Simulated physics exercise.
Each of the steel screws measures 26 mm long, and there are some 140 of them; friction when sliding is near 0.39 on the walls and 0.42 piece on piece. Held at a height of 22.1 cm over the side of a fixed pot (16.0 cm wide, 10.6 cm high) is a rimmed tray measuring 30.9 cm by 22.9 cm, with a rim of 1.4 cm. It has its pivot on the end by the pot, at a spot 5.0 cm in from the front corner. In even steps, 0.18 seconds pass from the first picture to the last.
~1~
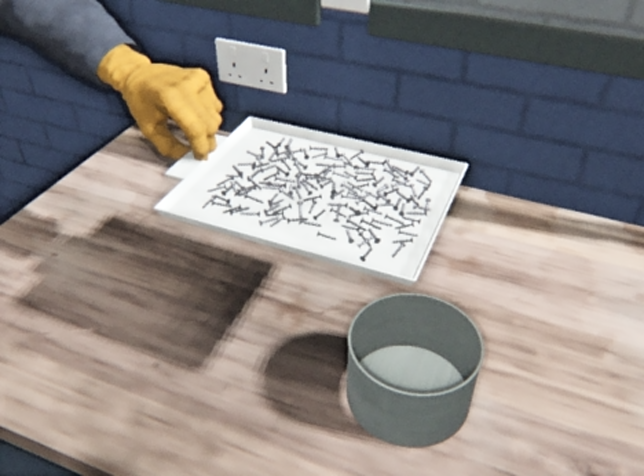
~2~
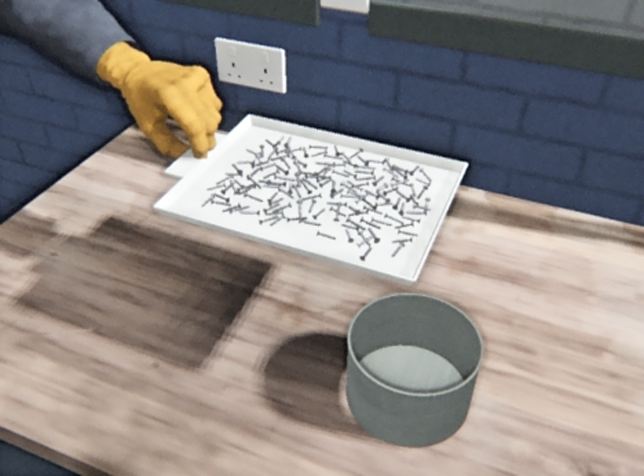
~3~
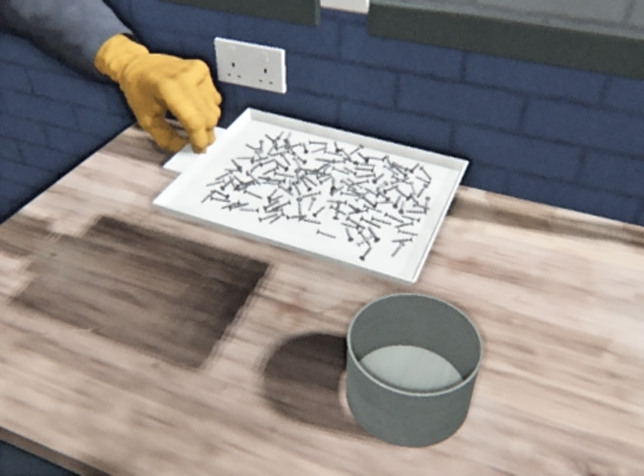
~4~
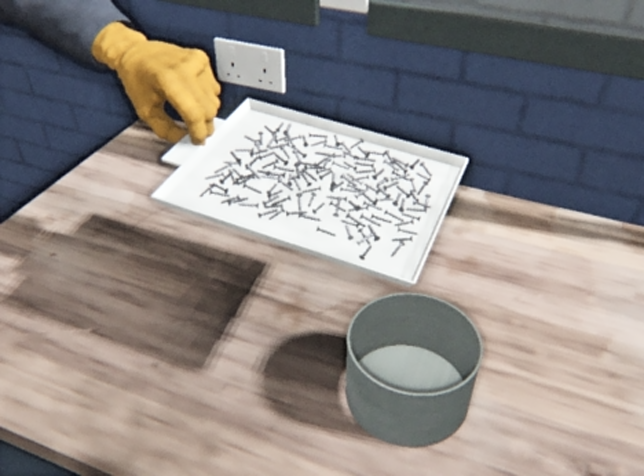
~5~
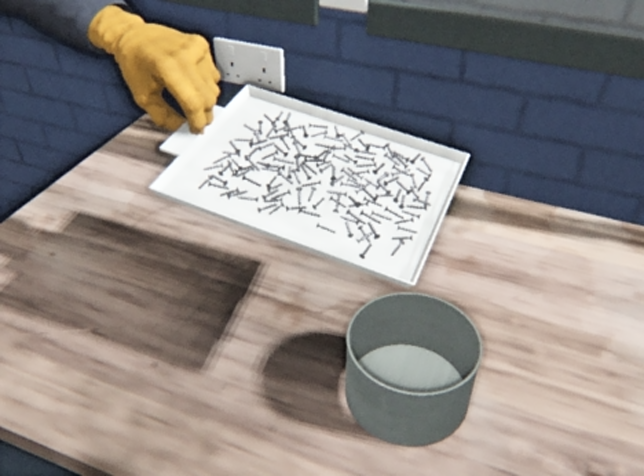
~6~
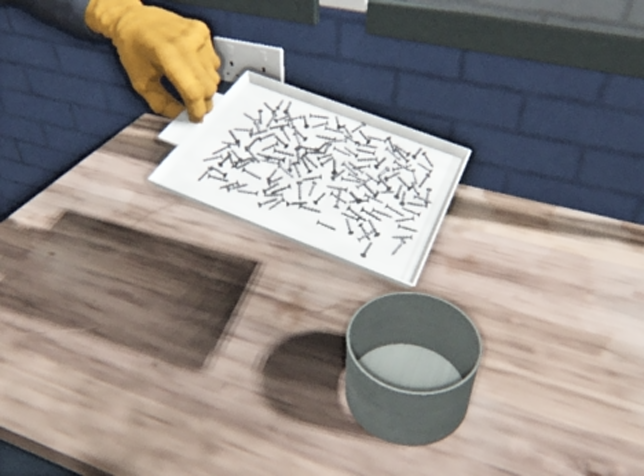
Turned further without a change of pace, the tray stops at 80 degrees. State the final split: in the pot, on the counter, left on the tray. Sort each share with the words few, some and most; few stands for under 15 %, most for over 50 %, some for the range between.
The shares come out as follows. Pot: Most. Counter: Some. Tray: Few.
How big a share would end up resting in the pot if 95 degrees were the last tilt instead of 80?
That would be around 75 percent.
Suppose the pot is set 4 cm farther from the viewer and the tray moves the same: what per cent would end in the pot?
Then close to 25 per cent.
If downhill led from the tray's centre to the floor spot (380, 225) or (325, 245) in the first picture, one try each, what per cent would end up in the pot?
That would be close to 50 per cent, then close to 55 per cent.
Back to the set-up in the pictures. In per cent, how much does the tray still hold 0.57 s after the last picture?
It comes to near 55 per cent.
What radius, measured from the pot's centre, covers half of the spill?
Close to 18 cm, give or take.
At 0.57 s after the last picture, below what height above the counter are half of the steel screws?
The halfway line is at about 22 cm.
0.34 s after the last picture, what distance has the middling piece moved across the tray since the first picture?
Displacement on the tray: About 6 cm.
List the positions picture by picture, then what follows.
In the first frame, tray tilt 0 degrees, front corners at (162, 206) and (411, 275); middle of the pieces at (334, 187); pot at (416, 340).
In the second frame, tray tilt 1 degrees, front corners at (161, 205) and (411, 275); middle of the pieces at (334, 186).
In the third frame, tray tilt 2 degrees, front corners at (160, 201) and (411, 276); middle of the pieces at (334, 183).
In the fourth frame, tray tilt 5 degrees, front corners at (159, 194) and (411, 277), lowest corner right front; middle of the pieces at (334, 179).
In the fifth frame, tray tilt 8 degrees, front corners at (157, 186) and (410, 278), lowest corner right front; middle of the pieces at (334, 172).
In the sixth frame, tray tilt 12 degrees, front corners at (156, 177) and (410, 279), lowest corner right front; middle of the pieces at (335, 166); pot at (414, 339).
Then, 0.34 s after the last picture, tilt 45 degrees; the tray holds 100 %, the pot 0 %.
Then, 0.57 s after the last picture, tilt 67 degrees; the tray holds 55 %, the pot 5 %.
Then, 0.91 s after the last picture, tilt 80 degrees; the tray holds 0 %, the pot 75 %.
In the end, pot 75 %, counter 25 %, tray 0 %.
